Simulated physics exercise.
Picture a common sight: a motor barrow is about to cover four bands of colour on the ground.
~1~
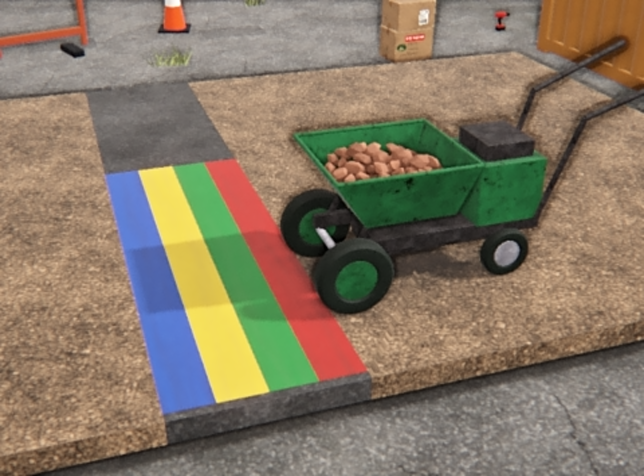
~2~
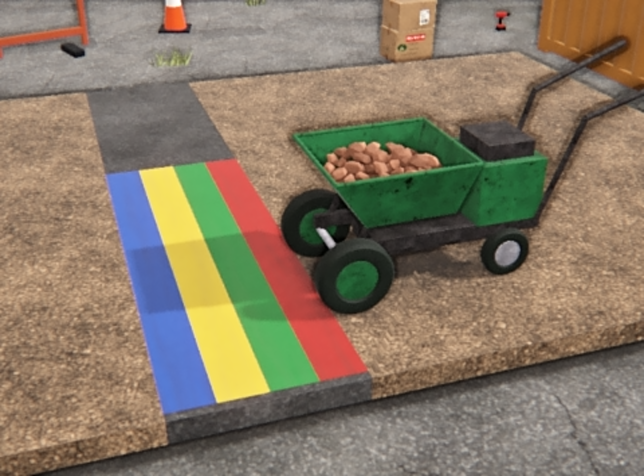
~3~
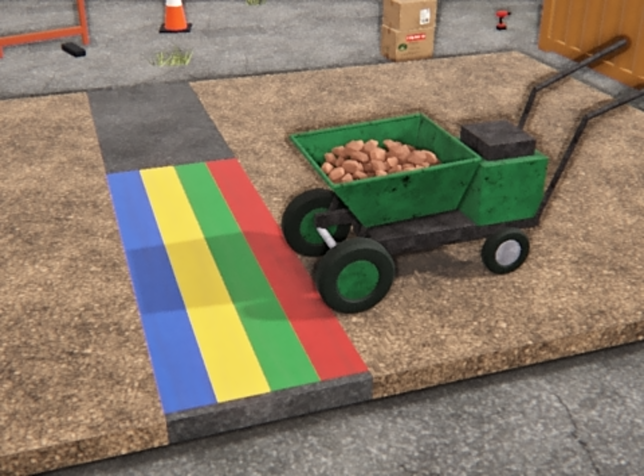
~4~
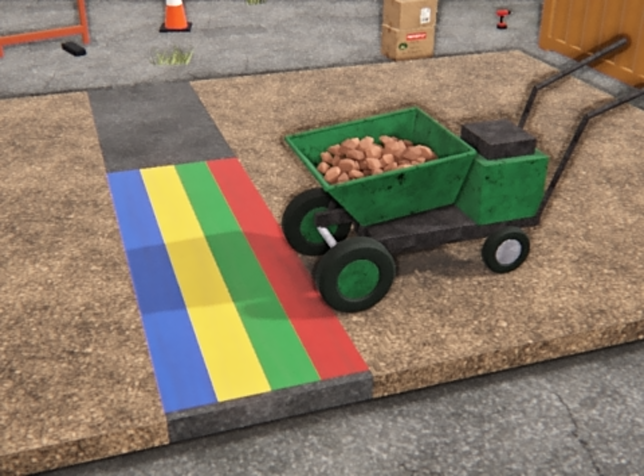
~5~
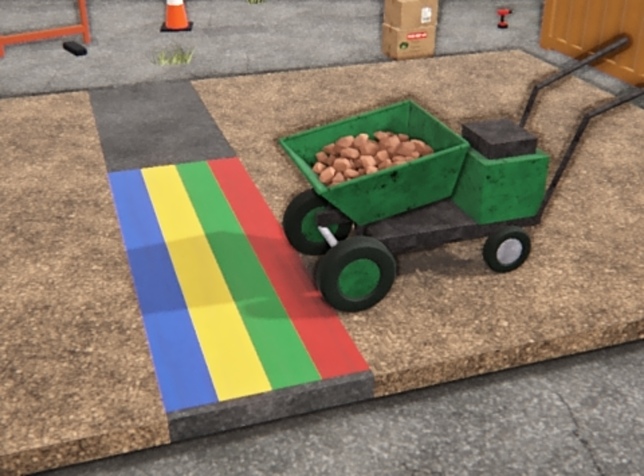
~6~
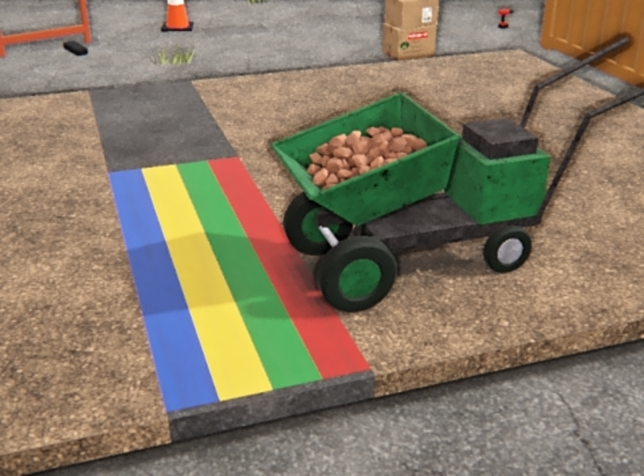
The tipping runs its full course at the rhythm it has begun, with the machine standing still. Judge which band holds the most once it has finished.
Most on it: Yellow.
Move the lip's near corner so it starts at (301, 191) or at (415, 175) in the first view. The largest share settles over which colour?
Taking them in order, it would be the blue one and then red.
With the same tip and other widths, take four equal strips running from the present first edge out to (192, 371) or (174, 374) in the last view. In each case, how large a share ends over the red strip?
First 0 in a hundred, then 0 in a hundred.
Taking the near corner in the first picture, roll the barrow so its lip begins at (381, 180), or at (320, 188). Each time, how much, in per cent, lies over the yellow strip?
Around 30 % the first time and around 40 % the second.
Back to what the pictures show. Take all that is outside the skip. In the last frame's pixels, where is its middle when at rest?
The centre comes to rest near (199, 299).
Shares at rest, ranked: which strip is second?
Rank two: The blue strip.
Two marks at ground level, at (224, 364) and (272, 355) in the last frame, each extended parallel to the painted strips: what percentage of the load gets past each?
I'd say about 50 and about 100 in a hundred.
Shortly afterwards, skip tipped steeply; the whole lot in the skip.
Next, skip tipped right over; all but a few in the skip; a little over the yellow strip; only a few falling.
Some moments later, skip tipped right over; near a quarter in the skip; only a few over the green strip; near half over the yellow strip; near a quarter over the blue strip; a little off the paint.
In the end, skip tipped right over; only a few in the skip; none at all over the red strip; a little over the green strip; near half over the yellow strip; near a quarter over the blue strip; a little off the paint.
